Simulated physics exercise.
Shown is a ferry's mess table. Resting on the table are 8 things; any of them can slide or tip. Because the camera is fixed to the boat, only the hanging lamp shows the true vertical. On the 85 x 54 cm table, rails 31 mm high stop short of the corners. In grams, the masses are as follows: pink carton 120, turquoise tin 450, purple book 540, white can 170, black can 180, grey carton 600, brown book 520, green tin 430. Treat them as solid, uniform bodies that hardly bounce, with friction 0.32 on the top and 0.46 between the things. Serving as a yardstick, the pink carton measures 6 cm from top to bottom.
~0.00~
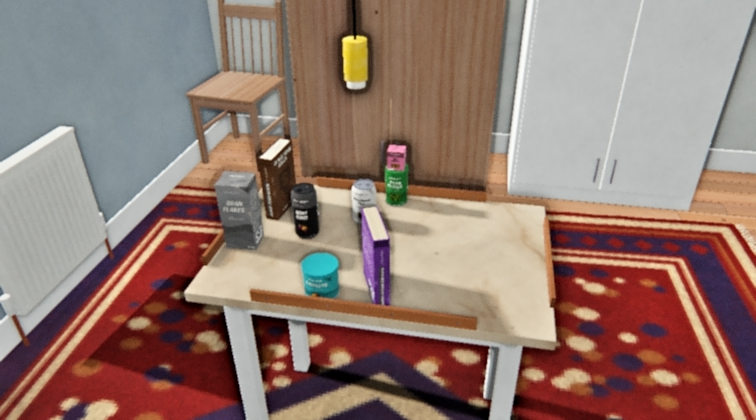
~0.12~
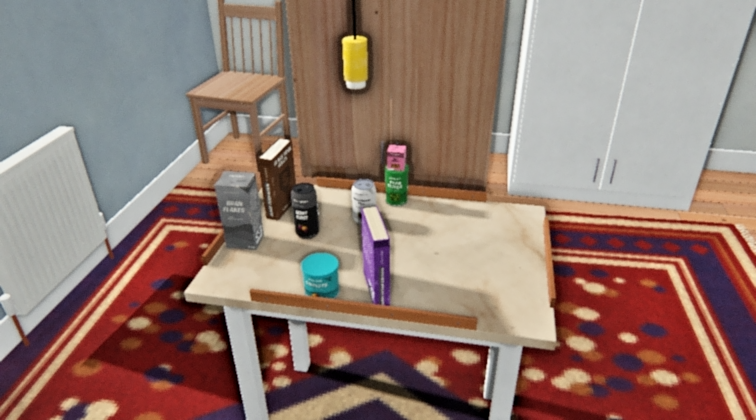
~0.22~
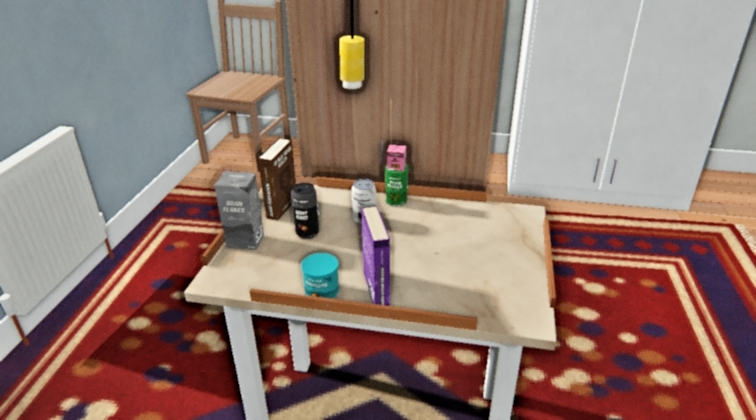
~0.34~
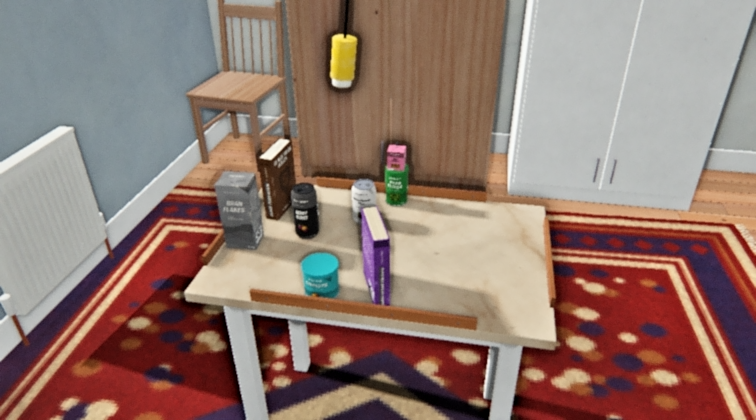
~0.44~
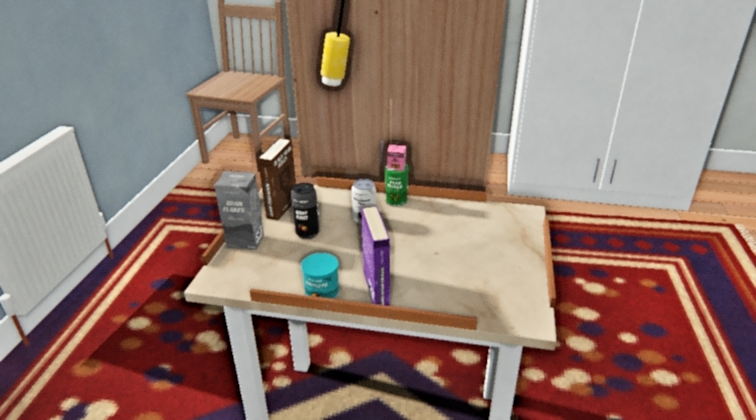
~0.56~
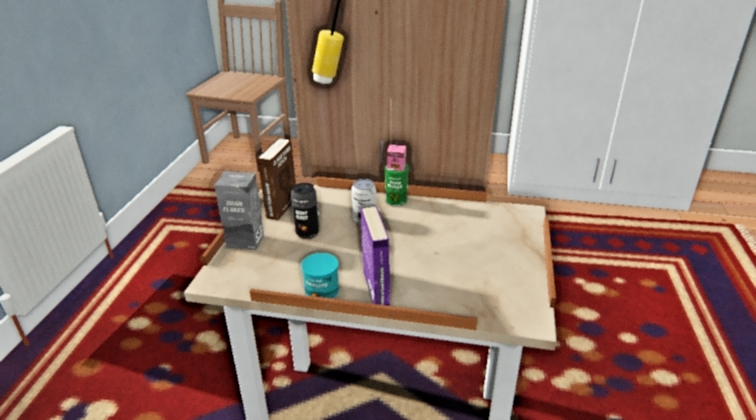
A table stood on a patterned rug, holding cartons, books, cans and tins that all stayed in place, while the yellow lamp hanging behind it was still at first, then swung gradually to the left.
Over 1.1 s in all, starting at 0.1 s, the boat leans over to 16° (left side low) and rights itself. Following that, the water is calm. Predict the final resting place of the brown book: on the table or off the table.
The brown book ends up off the table.
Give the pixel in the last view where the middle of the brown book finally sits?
Somewhere around (240, 332).
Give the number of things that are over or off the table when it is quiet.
I count 2.
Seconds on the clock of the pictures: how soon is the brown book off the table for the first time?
At around 0.9 seconds on the pictures' clock.
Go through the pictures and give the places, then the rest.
Boat level; brown book (279, 179); pink carton (397, 158), in the first frame.
Boat level; purple book (376, 257); white can (364, 203), in the second frame.
Heel 2°, left side down; black can (306, 212); grey carton (241, 211), in the third frame.
Heel 6°, left side down; green tin (397, 185); pink carton (397, 158), in the fourth frame.
Heel 11°, left side down; turquoise tin (321, 278); purple book (376, 257), in the fifth frame.
Heel 15°, left side down; brown book (279, 179); white can (364, 203), in the sixth frame.
By 0.96 s, heel 6°, left side down; brown book now off the table; purple book rocked 54° off its seat.
By 1.26 s, boat level; purple book rocked 48° off its seat; turquoise tin 2 cm from its spot.
When it is over (1.8 s), off the table, brown book; lying over on the table, purple book; the other 6 within 5 cm of the start. In the last view, brown book near (240, 332).
